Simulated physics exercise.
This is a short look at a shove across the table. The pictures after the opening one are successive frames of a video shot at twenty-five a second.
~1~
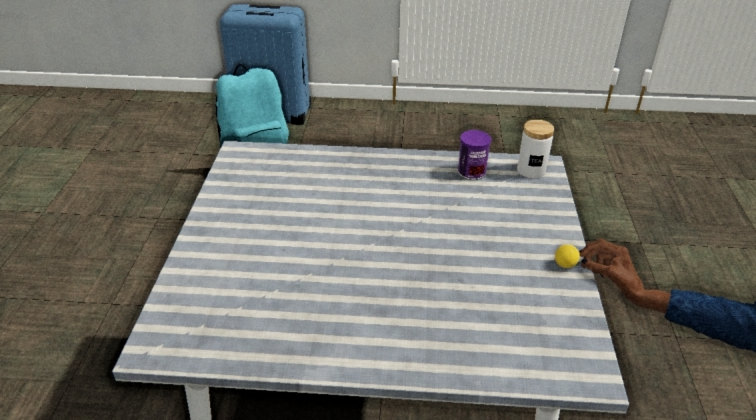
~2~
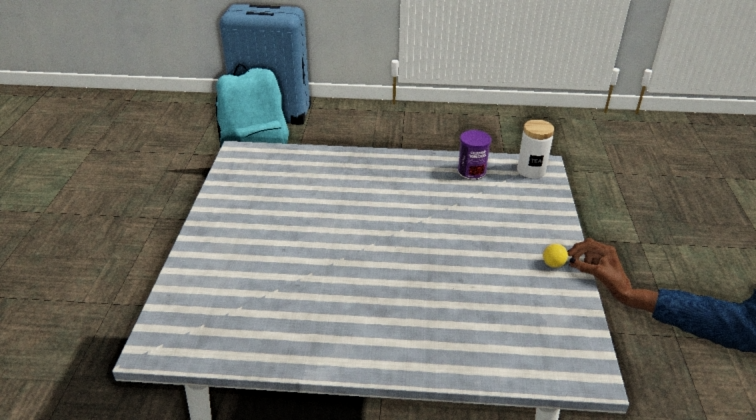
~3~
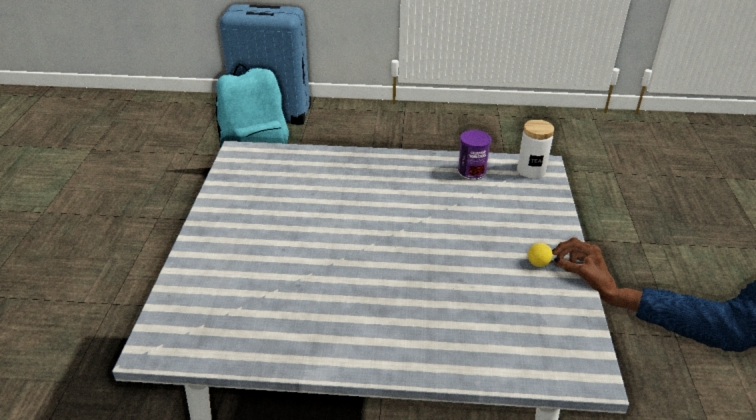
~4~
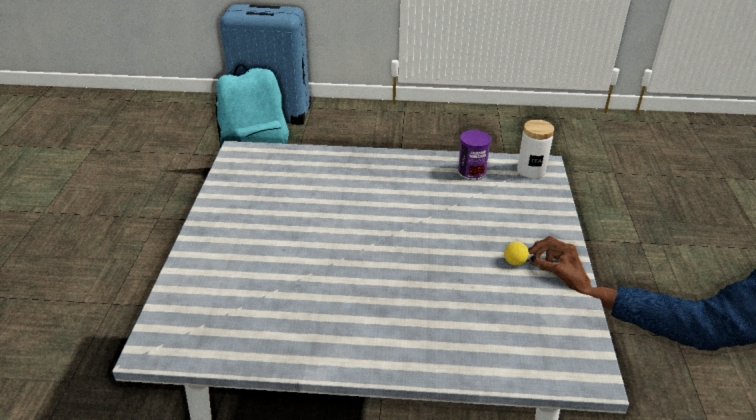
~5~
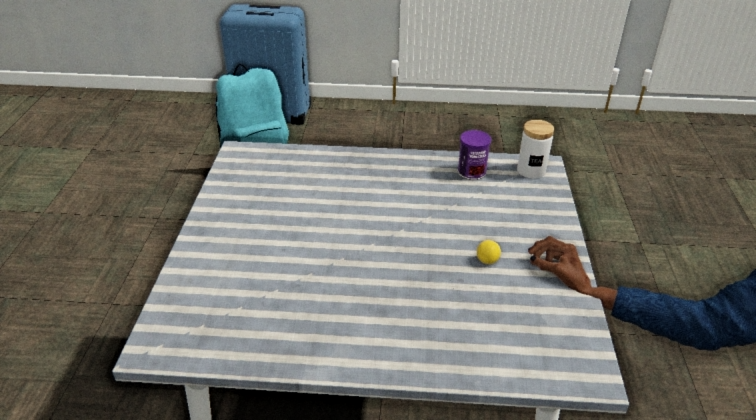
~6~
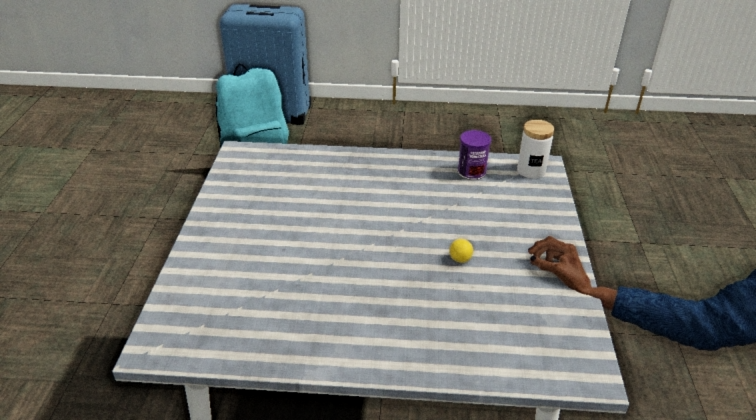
A hand in a blue sleeve pushed a yellow lemon leftward across a striped table, then let go and stayed put while the lemon kept moving left, away from the fingers.
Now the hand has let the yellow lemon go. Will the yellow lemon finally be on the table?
No, it ends off the table.
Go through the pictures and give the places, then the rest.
Under the hand; yellow lemon (567, 256), in the first frame.
Under the hand; yellow lemon (555, 256), in the second frame.
Under the hand; yellow lemon (540, 255), in the third frame.
Yellow lemon (516, 254), in the fourth frame.
Yellow lemon (489, 252) displaced about its own width, in the fifth frame.
Yellow lemon (461, 251) displaced well along, in the sixth frame.
Then, 0.20 s past the last view, yellow lemon displaced well along near (333, 244).
Then, 0.40 s past the last view, yellow lemon displaced well along near (218, 238).
Then, 0.70 s past the last view, yellow lemon now off the table.
Then, 0.90 s past the last view, things are still on the move.
Finally, off the table, yellow lemon.
